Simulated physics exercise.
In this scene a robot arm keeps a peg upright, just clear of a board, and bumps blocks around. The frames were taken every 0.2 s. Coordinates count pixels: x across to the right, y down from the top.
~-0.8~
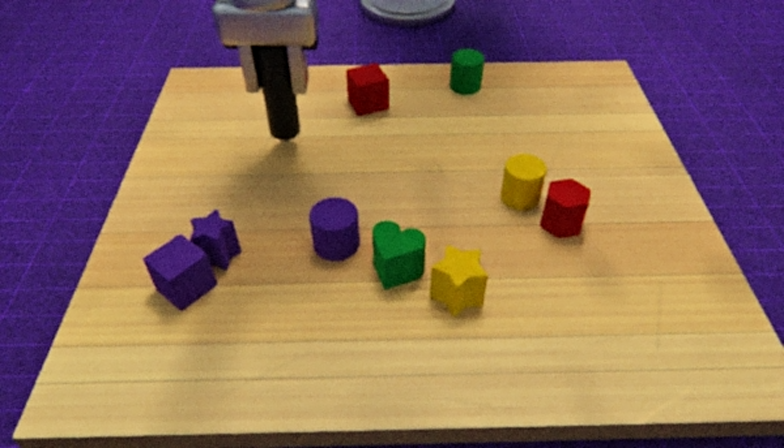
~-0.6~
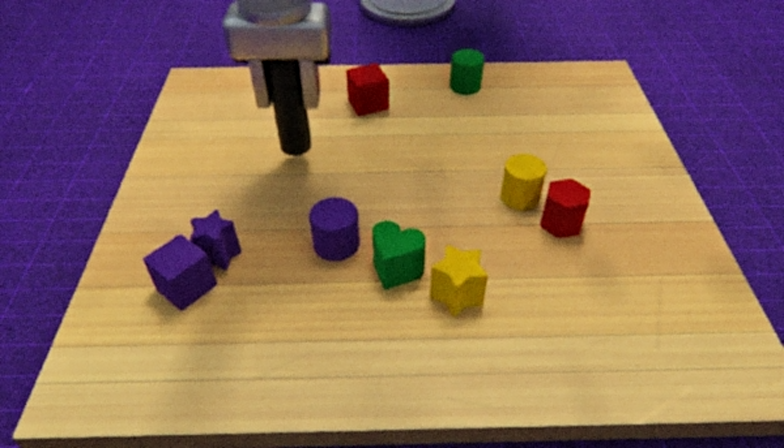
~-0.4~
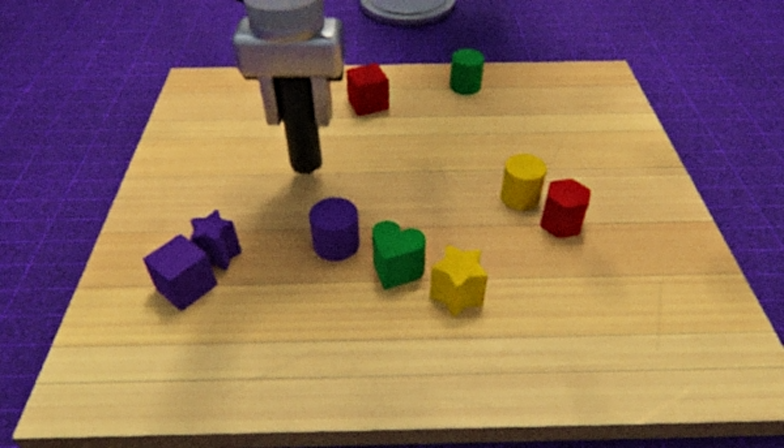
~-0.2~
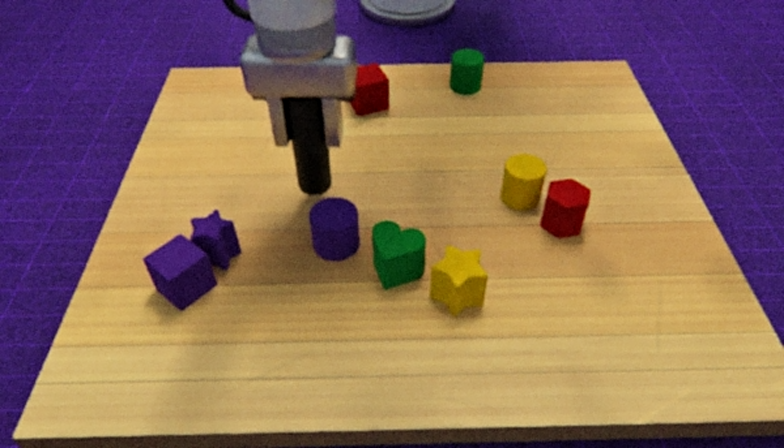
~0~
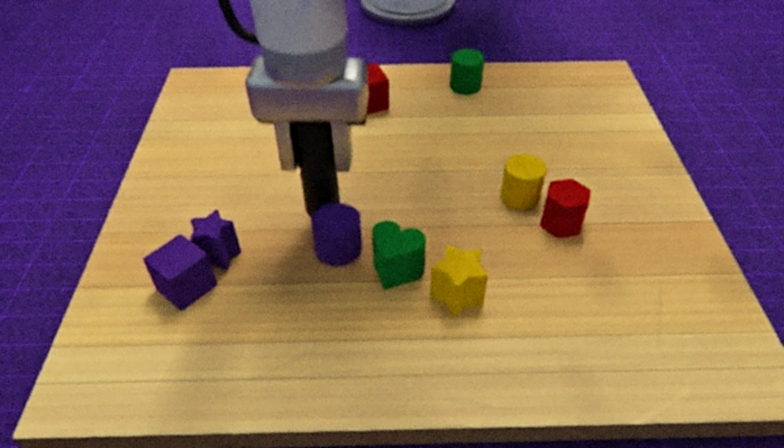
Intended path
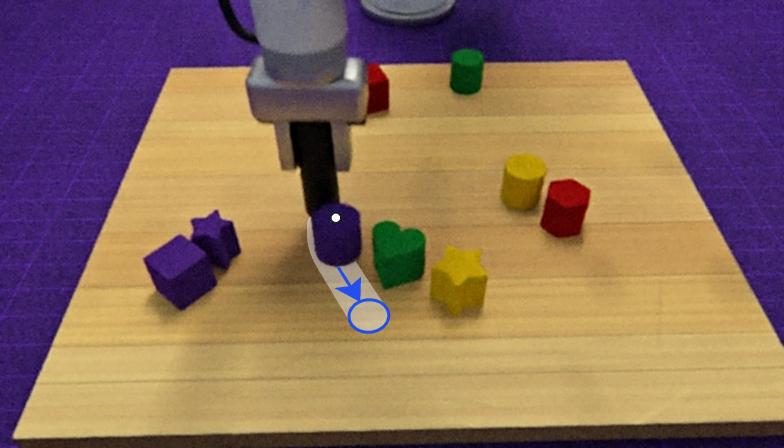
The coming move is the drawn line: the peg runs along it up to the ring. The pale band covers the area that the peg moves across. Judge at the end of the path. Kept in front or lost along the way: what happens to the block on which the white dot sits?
Pushed along.
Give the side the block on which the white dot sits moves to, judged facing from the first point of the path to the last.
Sideways, to the left.
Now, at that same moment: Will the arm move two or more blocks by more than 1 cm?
No.
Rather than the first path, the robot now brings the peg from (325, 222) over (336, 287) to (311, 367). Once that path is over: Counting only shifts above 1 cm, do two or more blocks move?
No, it doesn't check out.
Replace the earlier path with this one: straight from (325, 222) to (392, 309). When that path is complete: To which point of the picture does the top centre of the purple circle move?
My estimate: (370, 314).
The drawn path runs from (325, 222) over (330, 253) and (348, 283) to (369, 316); the dot is on the purple circle.
What follows on the original path. One third of the way, peg (328, 241); purple circle (351, 248).
Two thirds of the way, peg (347, 271); purple circle (374, 280).
At the end, peg (368, 304); purple circle (404, 311); green heart not moved.
